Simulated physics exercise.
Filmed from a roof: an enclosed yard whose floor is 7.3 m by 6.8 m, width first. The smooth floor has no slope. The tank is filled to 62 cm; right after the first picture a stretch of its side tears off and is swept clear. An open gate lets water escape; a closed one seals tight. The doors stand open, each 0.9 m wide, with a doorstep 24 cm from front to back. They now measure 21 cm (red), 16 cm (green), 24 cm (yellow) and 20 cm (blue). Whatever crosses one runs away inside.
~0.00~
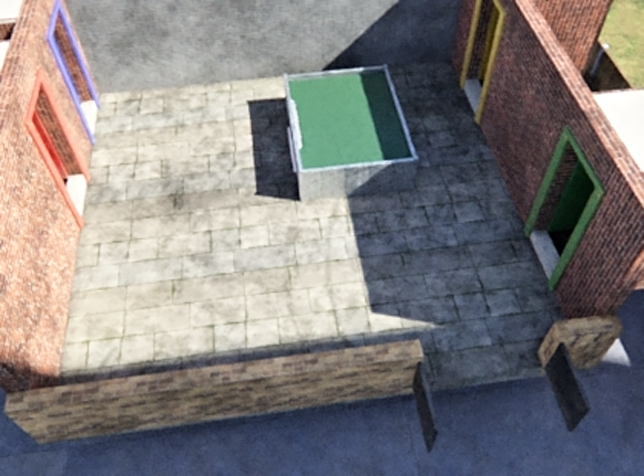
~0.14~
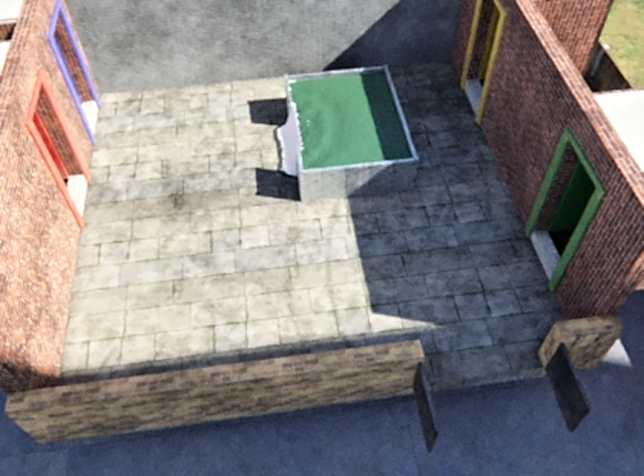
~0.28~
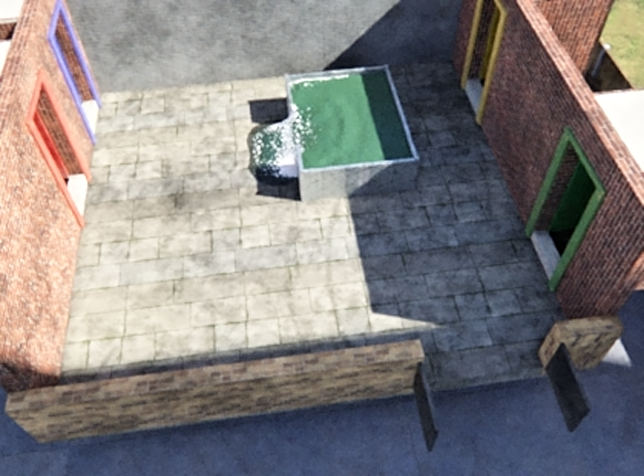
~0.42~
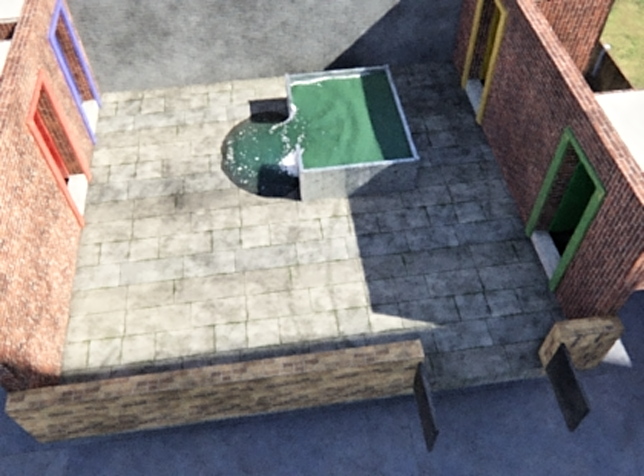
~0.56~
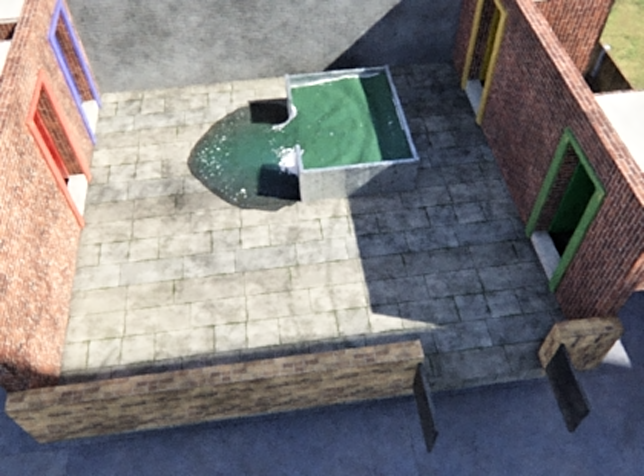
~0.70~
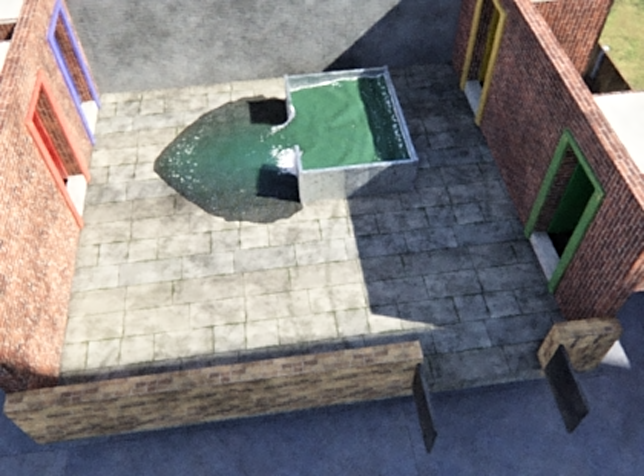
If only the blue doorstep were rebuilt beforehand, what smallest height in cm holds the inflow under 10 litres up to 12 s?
About 22 cm.
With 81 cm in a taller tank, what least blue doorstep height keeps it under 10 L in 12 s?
About 30 cm.
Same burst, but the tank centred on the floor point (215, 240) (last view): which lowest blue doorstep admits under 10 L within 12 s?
Some 10.0 cm.
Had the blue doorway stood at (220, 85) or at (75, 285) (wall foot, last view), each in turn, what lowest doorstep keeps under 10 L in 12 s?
About 9.5 and 10.5 cm.
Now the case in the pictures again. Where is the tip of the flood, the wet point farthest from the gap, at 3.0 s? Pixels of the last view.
Around (53, 416).
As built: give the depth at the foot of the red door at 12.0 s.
Roughly 7.0 cm deep.
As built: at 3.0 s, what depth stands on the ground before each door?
In cm: Red 21, green 0, yellow 0, blue 26.
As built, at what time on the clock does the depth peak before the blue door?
Around 2.8 s.
After 1.4 s water covers 25 % of the floor, deepest (36 cm) near (288, 154); it has not reached the blue door.
After 3.0 s water covers 40 % of the floor, deepest (28 cm) near (95, 128); 26 cm at the blue door, 9 litres in over its 20 cm doorstep.
After 12.0 s water covers 100 % of the floor, deepest (10 cm) near (482, 141); 6 cm at the blue door, 17 litres in over its 20 cm doorstep.
At the blue door as built, the water arrived by 1.5 s and peaked near 27 cm at 2.8 s.
Run again over the same 12 s with other heights there, 17 litres in over 20 cm, 2 litres over 27 cm. The limit of 10 litres is kept from about 22 cm up.
